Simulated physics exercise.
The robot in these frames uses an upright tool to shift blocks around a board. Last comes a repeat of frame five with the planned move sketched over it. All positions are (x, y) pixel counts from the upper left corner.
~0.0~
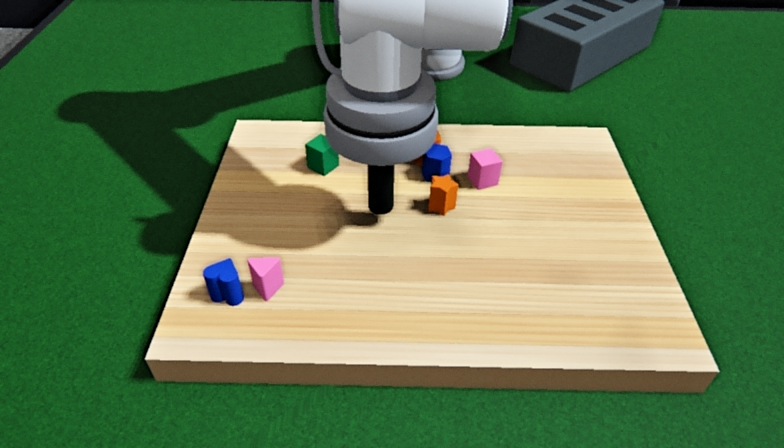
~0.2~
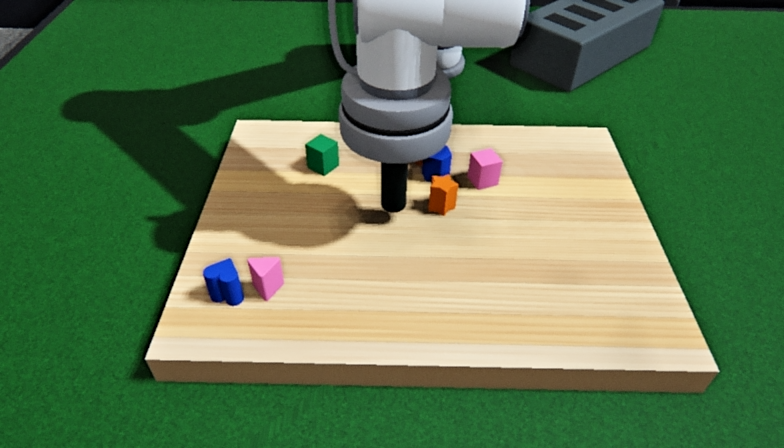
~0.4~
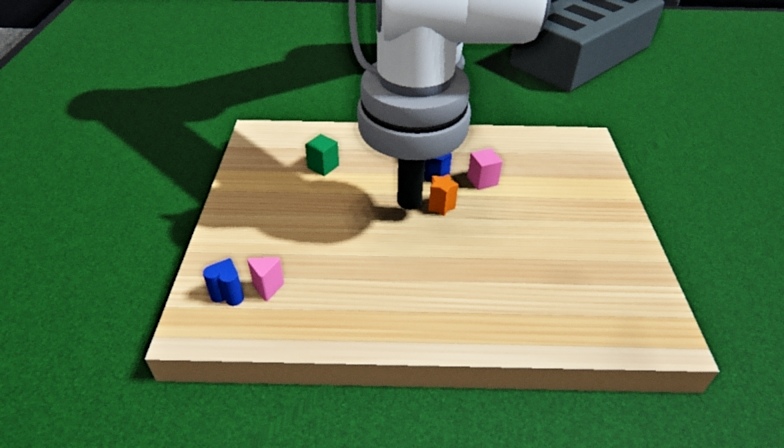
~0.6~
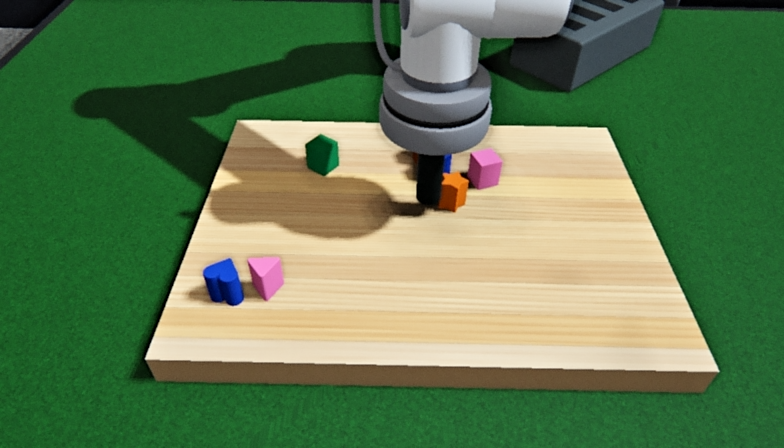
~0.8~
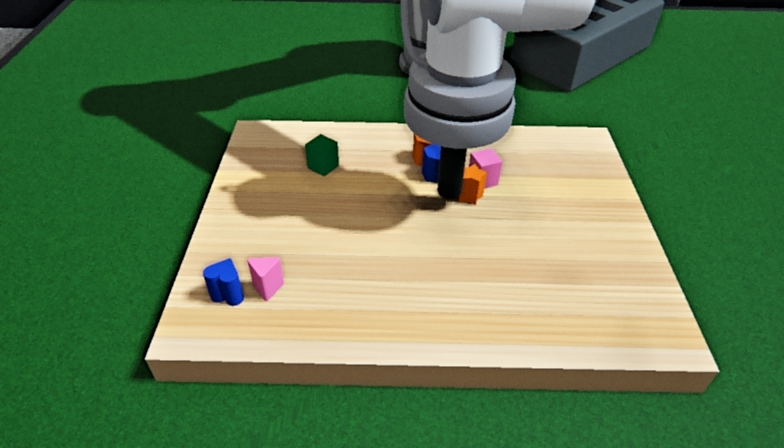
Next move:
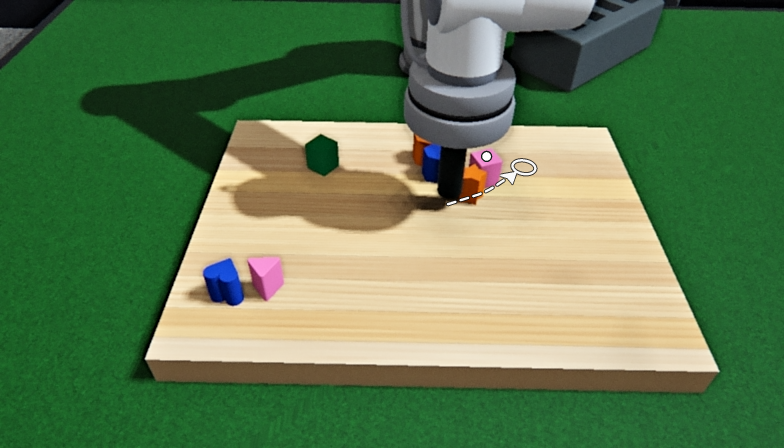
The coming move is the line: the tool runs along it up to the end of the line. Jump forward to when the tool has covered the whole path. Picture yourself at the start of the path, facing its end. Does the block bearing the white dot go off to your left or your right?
Left.
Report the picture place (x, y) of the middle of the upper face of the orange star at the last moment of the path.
At roughly (543, 155).
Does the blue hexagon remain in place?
I expect so.
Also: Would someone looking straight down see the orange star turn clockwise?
Going by the path, yes.
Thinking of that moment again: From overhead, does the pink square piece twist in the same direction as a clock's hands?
My answer is no.
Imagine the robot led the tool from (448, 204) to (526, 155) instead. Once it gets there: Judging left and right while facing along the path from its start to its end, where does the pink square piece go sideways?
Rightward.
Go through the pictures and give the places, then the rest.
In the first picture, lower end of the tool at (381, 207), tops of blocks, blue hexagon at (438, 151), orange star at (444, 182), pink square piece at (487, 156).
In the second picture, tool at (394, 205), blocks as before.
In the third picture, tool at (410, 202), blocks as before.
In the fourth picture, tool at (428, 197), orange star at (454, 179).
In the fifth picture, tool at (449, 191), blue hexagon at (438, 151), orange star at (473, 172), pink square piece at (487, 156).
The drawn path runs from (448, 204) through (492, 188) to (524, 167); the dot is on the pink square piece.
What follows on the original path. One third of the way, tool at (481, 181); orange star at (503, 165), turned 15° anticlockwise; pink square piece at (498, 149), turned 55° anticlockwise.
Two thirds of the way, tool at (506, 168); orange star at (530, 158); pink square piece at (503, 142), turned 80° anticlockwise.
At the end, tool at (527, 154); blue hexagon not moved; orange star at (543, 155), turned 60° clockwise; pink square piece at (505, 136), turned 110° anticlockwise.
